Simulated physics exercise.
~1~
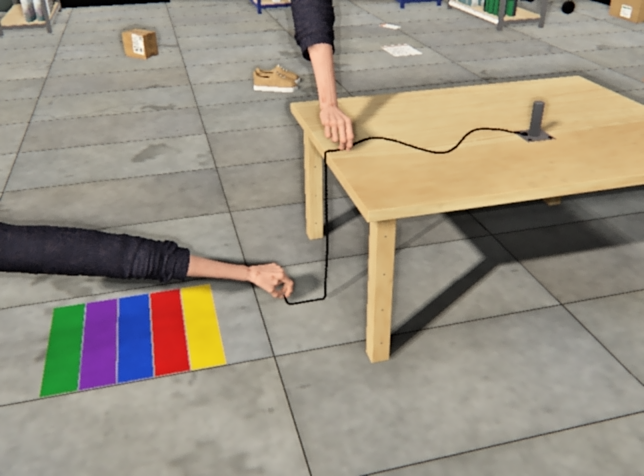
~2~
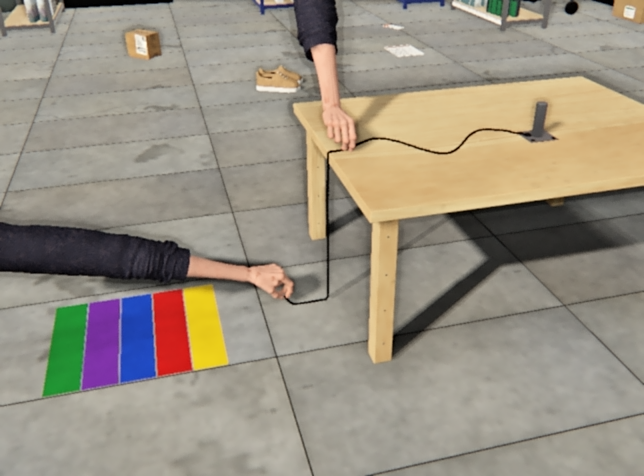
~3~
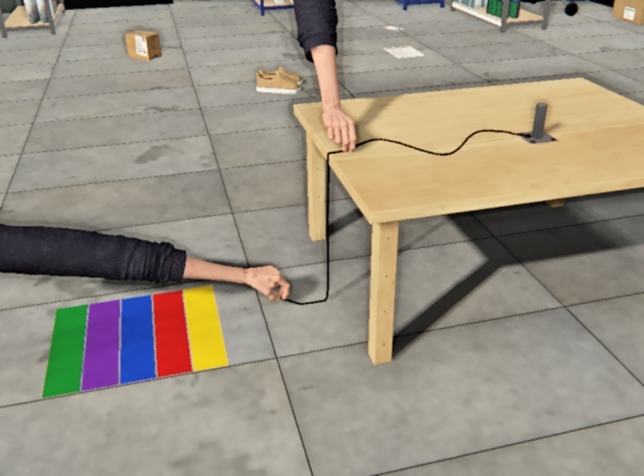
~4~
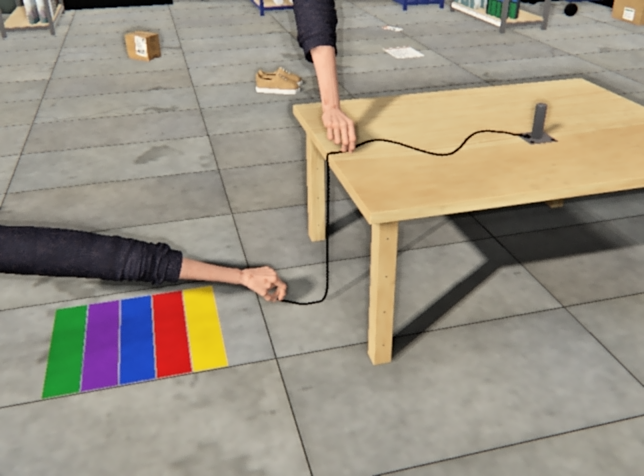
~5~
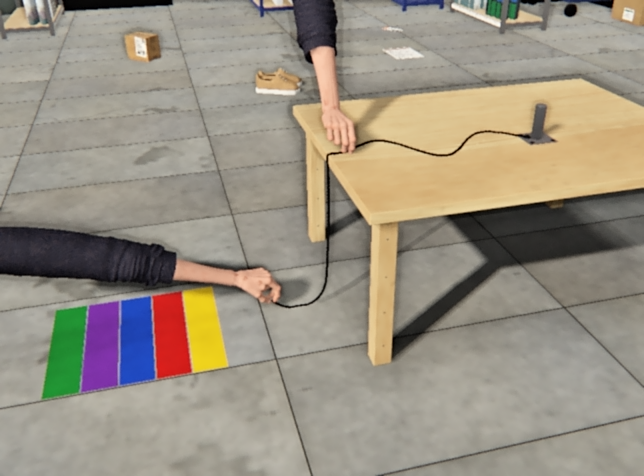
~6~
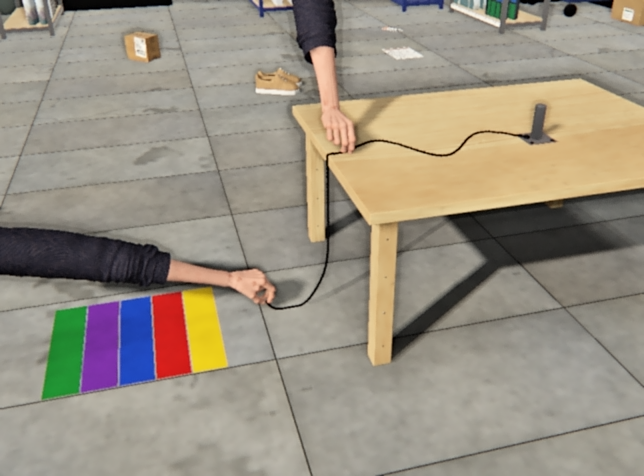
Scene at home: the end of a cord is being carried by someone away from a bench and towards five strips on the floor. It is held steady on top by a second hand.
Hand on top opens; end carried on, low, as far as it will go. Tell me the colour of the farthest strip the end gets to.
The farthest it gets is purple.
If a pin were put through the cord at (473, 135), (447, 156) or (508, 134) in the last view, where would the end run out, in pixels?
For the three tries you'd see (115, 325), (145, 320) and (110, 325).
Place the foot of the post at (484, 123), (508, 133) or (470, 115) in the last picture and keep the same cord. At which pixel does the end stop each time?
Going by the last picture, roughly (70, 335), (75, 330) and (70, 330).
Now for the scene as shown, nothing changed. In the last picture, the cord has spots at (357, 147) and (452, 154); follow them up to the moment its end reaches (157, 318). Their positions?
(324, 184), then (413, 146).
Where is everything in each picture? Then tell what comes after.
In the first frame, end (284, 295); yellow (206, 350); red (171, 356); blue (135, 362); purple (99, 369); green (60, 375).
In the second frame, end (284, 296); cord through (493, 130) (458, 149) (393, 141) (334, 152) (328, 222) (328, 282).
In the third frame, end (281, 298).
In the fourth frame, end (277, 299); cord through (493, 132) (457, 150) (393, 142) (334, 154) (328, 224) (327, 284).
In the fifth frame, end (272, 300).
In the sixth frame, end (266, 301); cord through (493, 132) (457, 151) (392, 143) (334, 154) (328, 224) (318, 285).
Soon after, end near (157, 318); over red.
Then, end near (122, 324); over blue.
At full stretch, end near (100, 328); over purple. It halts on the purple strip.
